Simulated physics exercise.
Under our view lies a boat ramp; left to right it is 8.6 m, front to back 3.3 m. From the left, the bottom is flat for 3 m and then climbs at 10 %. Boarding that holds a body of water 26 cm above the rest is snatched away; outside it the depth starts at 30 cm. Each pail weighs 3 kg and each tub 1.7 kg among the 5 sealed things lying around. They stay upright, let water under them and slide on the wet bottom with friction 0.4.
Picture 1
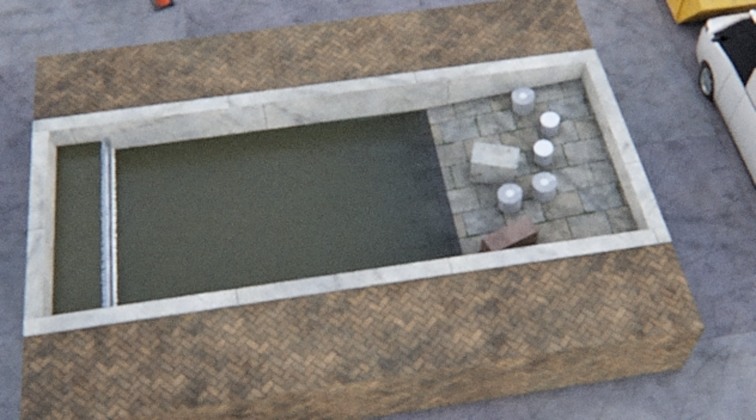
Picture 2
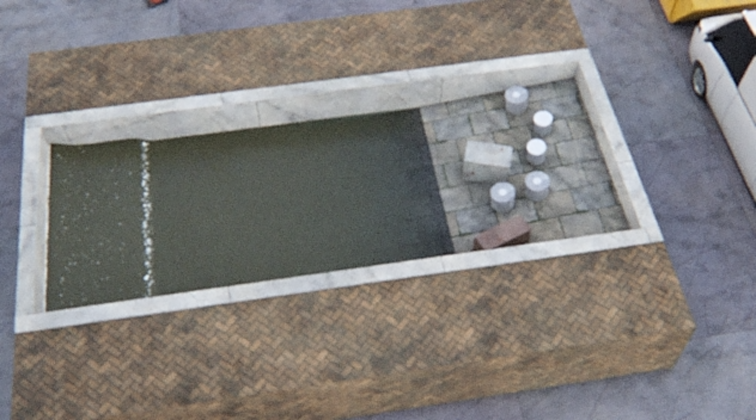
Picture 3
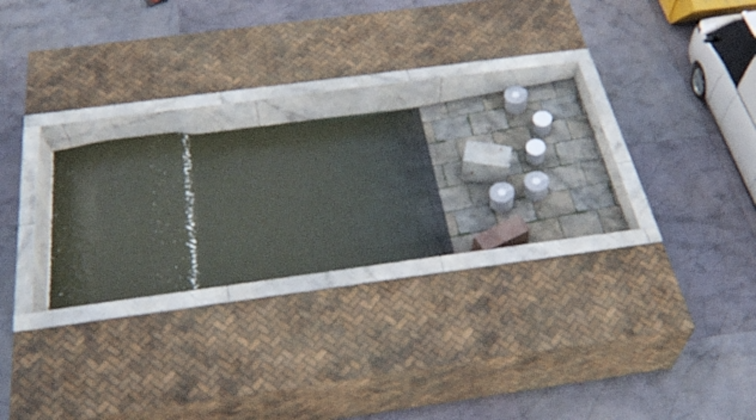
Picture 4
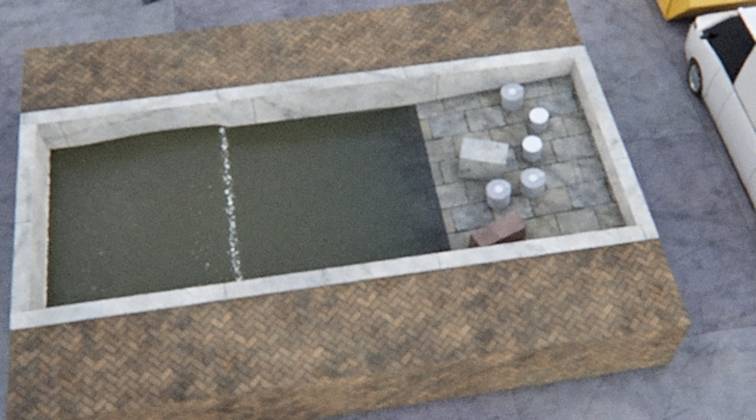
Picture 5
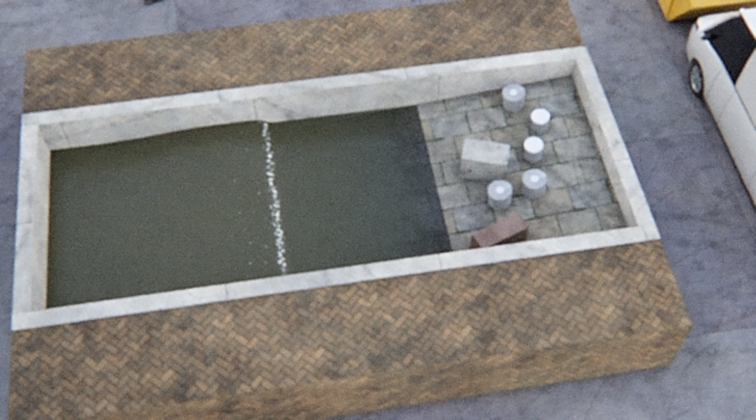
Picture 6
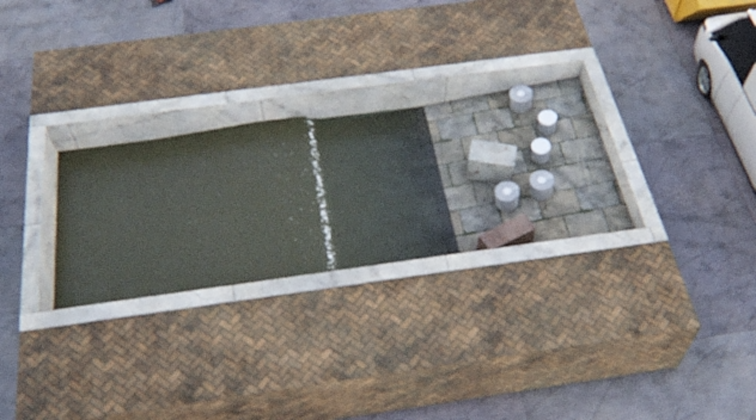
A walled rectangular basin of dark water losing its left-hand barrier, a white foamy line then moving rightward across the surface.
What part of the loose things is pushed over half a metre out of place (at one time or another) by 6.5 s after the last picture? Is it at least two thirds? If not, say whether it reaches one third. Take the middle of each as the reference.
The tally is between one third and two thirds.
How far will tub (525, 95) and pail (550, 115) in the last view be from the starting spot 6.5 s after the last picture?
Net displacement, in order: 150 cm; 0 cm.
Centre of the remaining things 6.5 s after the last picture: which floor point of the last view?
Mean position approx. (465, 174).
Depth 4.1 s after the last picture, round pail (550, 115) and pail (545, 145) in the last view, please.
Depths: Near 2 cm, then near 3 cm.
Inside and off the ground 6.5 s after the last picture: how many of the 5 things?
I get 1.
Then, 0.6 s after the last picture 0 of 5 are over 50 cm from their spots; 0 afloat.
Then, 2.1 s after the last picture 0 of 5 are over 50 cm from their spots; 1 afloat.
Then, 4.1 s after the last picture 2 of 5 are over 50 cm from their spots; 1 afloat.
Then, 6.5 s after the last picture 3 of 5 are over 50 cm from their spots, and 3 have been at some point; 1 afloat.
